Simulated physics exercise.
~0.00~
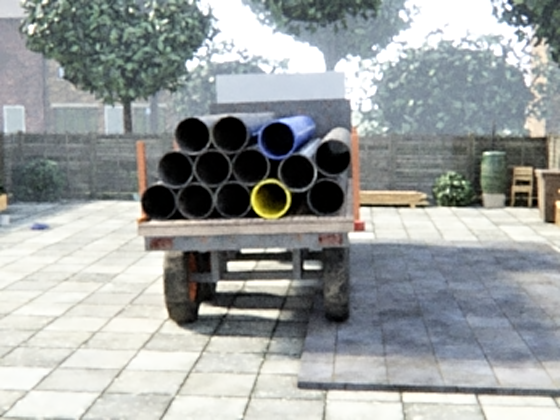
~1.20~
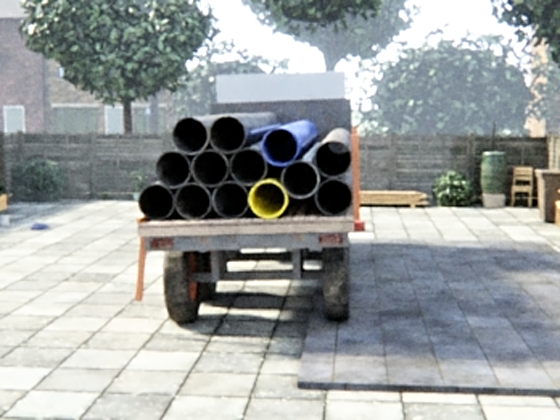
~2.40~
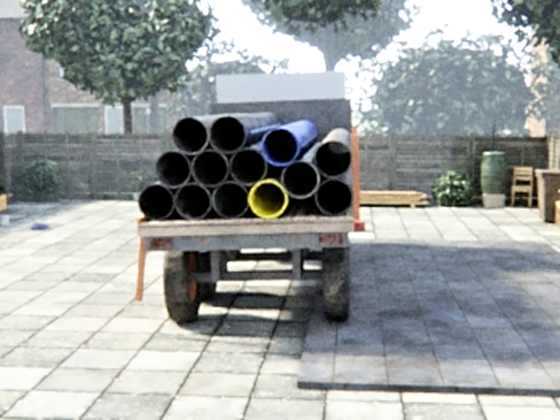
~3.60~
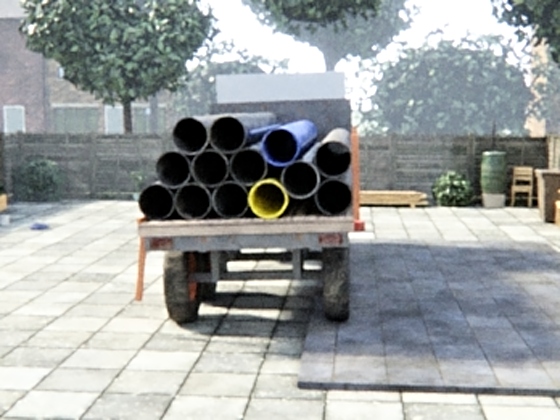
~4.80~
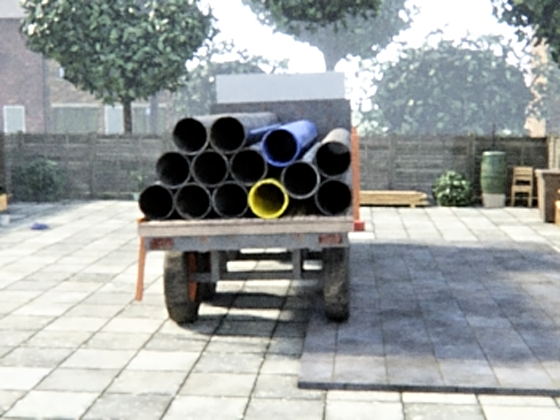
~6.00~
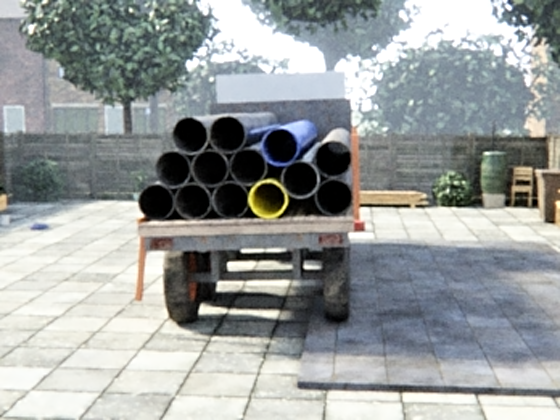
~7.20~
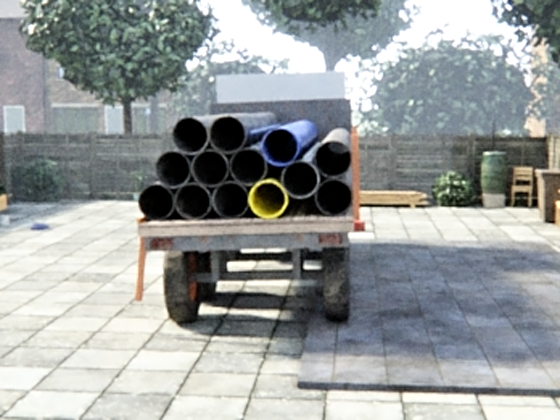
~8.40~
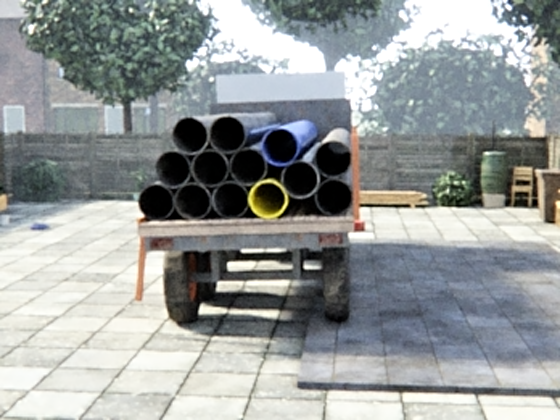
Pipes stacked on a flatbed shift slightly as its left posts drop, but none fall off.
